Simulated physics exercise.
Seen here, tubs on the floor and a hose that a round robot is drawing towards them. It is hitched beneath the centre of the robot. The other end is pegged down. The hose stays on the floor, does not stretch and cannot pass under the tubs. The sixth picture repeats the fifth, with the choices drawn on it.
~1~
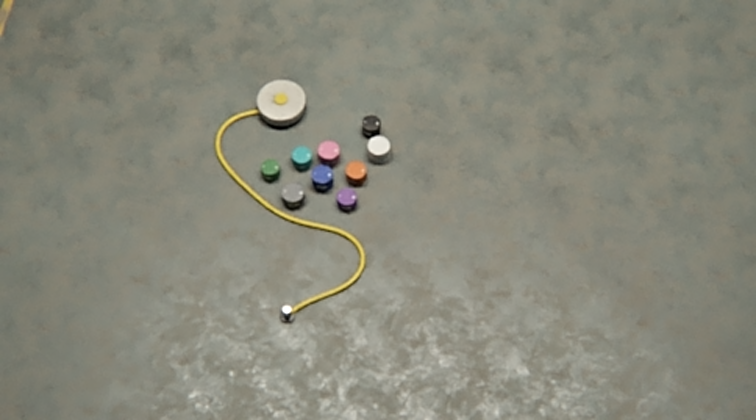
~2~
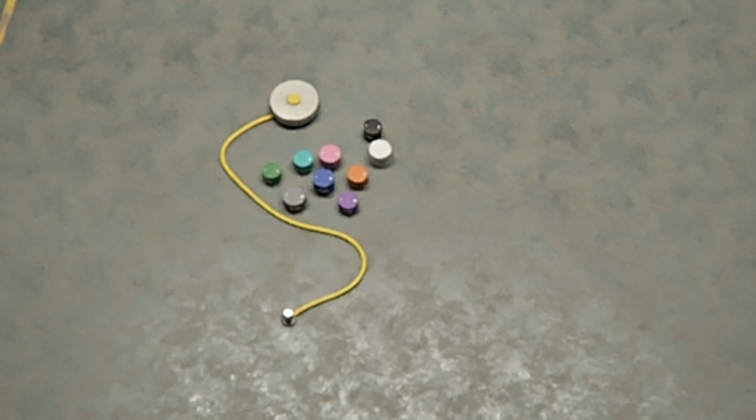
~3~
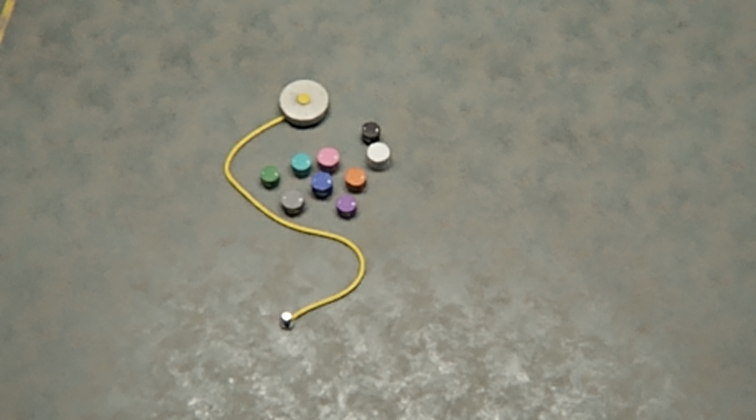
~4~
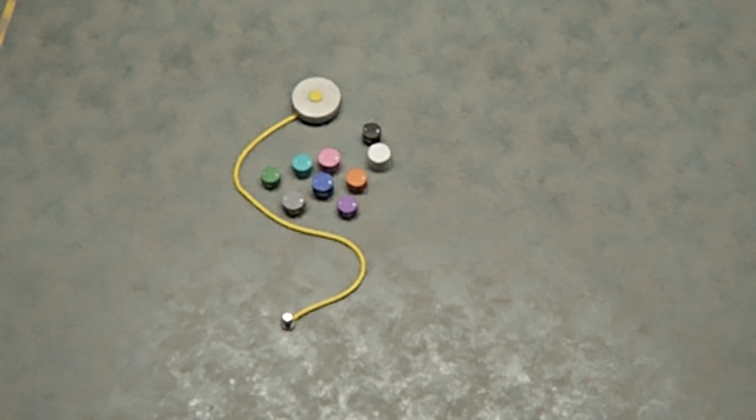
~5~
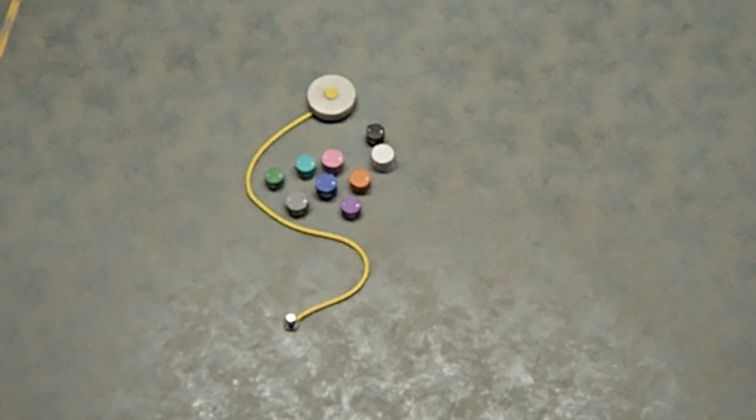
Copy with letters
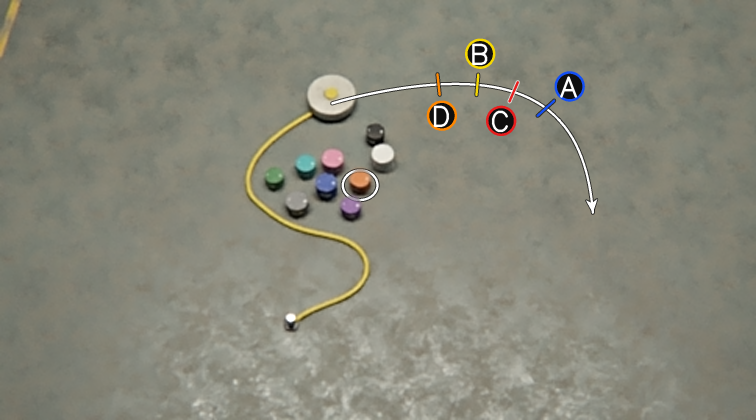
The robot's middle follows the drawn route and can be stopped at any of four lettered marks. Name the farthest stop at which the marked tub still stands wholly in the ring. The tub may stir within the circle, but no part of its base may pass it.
C is the last safe stop.
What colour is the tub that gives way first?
The green tub.
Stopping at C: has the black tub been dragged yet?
Yes.
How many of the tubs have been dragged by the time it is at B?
One.
On the marked copy, A at (546, 108); B at (477, 85); C at (514, 92); D at (439, 84); the ring at (360, 185); the route from (332, 103) via (508, 90) to (593, 213).
Following C. Soon after the start, robot (394, 84); orange tub (360, 182).
Later, robot (458, 79); orange tub (360, 182).
In the end, robot (514, 87); turquoise tub (330, 178); blue tub (339, 193); green tub (319, 192); grey tub (315, 209); pink tub (346, 166); orange tub (360, 182); black tub (382, 142); the orange tub is still in its ring.
As for the rest, A drags the ringed tub to (375, 190); B is safe but short; D is safe but short.
